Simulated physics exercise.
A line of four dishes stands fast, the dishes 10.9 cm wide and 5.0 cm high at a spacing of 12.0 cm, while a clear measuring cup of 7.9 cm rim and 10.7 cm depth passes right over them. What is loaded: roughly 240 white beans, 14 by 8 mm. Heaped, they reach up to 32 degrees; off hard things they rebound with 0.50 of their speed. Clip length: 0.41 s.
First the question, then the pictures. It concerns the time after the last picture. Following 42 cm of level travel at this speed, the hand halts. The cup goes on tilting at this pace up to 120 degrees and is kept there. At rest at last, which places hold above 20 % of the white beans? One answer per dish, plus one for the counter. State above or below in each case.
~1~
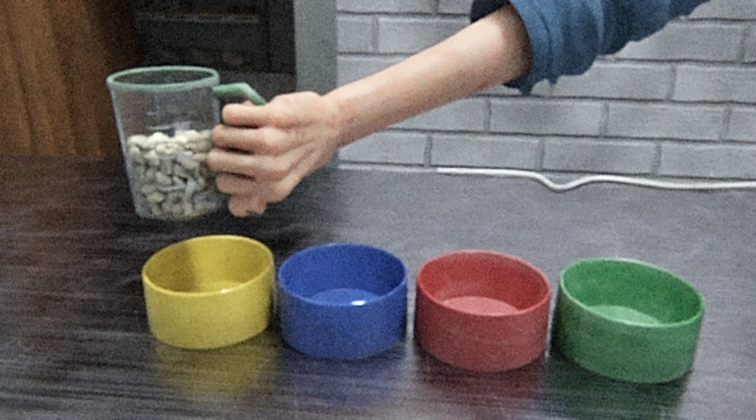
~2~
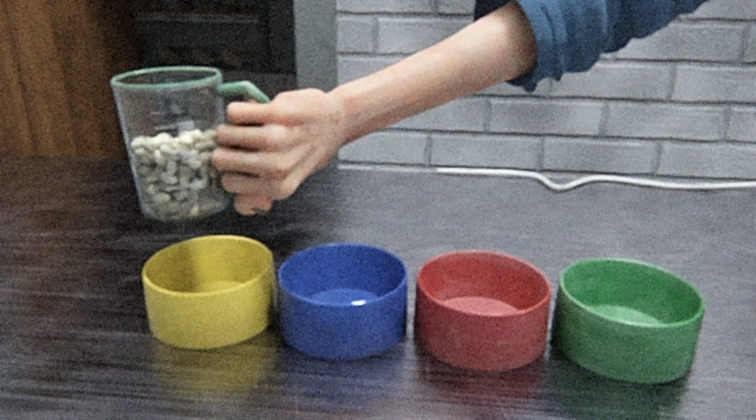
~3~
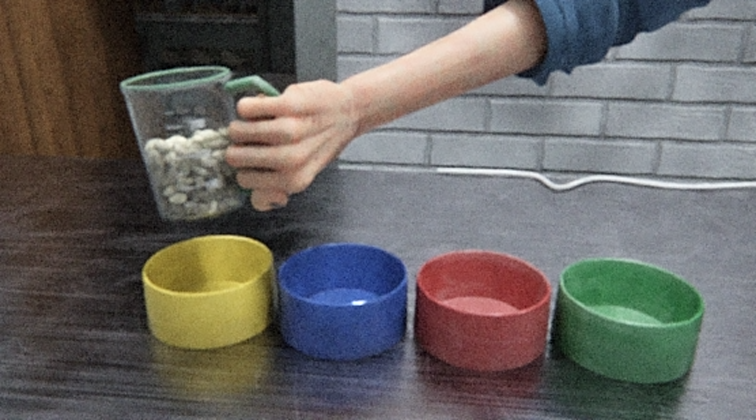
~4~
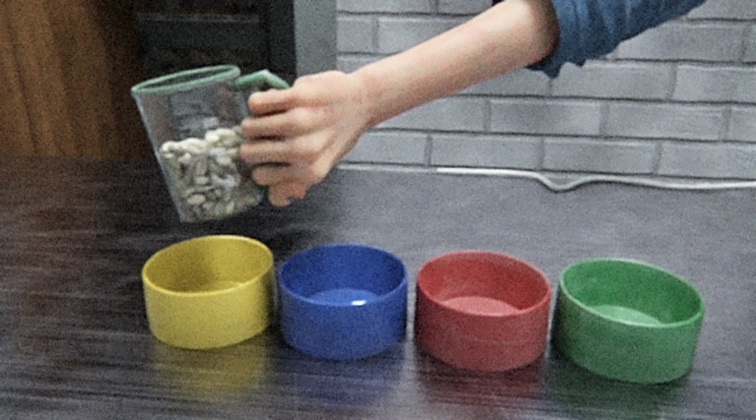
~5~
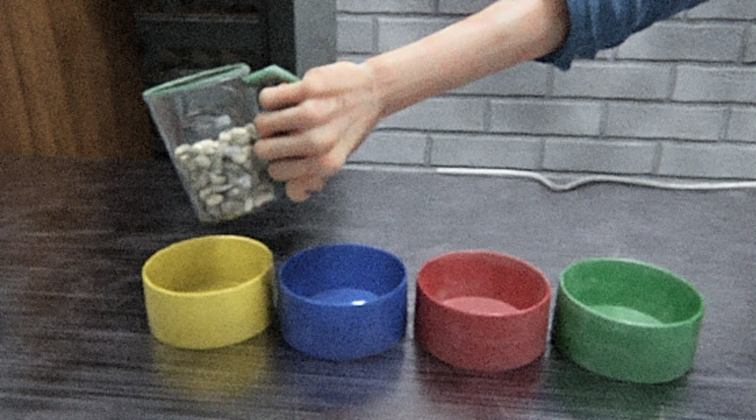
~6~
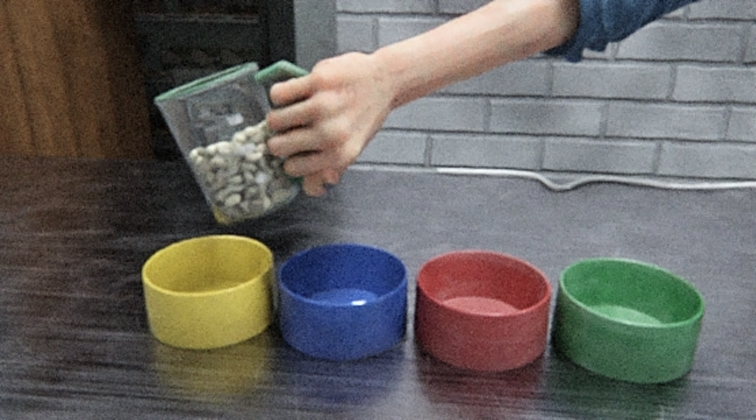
In each case: Red above, blue below, green below, yellow below, counter below.
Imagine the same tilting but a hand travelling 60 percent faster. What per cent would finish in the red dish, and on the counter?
Shares: Red 0, counter 0.
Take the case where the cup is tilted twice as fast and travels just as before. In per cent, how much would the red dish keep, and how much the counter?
That gives red 0 with 0 for the counter.
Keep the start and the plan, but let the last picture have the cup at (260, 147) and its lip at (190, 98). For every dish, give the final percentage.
Per cent kept: Red 0; blue 0; green 100; yellow 0.
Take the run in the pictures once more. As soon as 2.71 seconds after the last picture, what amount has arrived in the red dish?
About 100 per cent by then.
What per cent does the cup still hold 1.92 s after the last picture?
About 40 per cent.
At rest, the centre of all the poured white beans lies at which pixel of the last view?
Somewhere near (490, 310) in the last picture.
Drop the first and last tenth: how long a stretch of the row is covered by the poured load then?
About 7 cm.
Then, 1.15 s after the last picture, tilt 82 degrees; cup holds 100 %.
Then, 1.92 s after the last picture, tilt 120 degrees; cup holds 40 %, red 55 %.
Then, 2.71 s after the last picture, tilt 120 degrees; cup holds 0 %, red 100 %.
In the end, red 100 %, blue 0 %, green 0 %, yellow 0 %, counter 0 %.
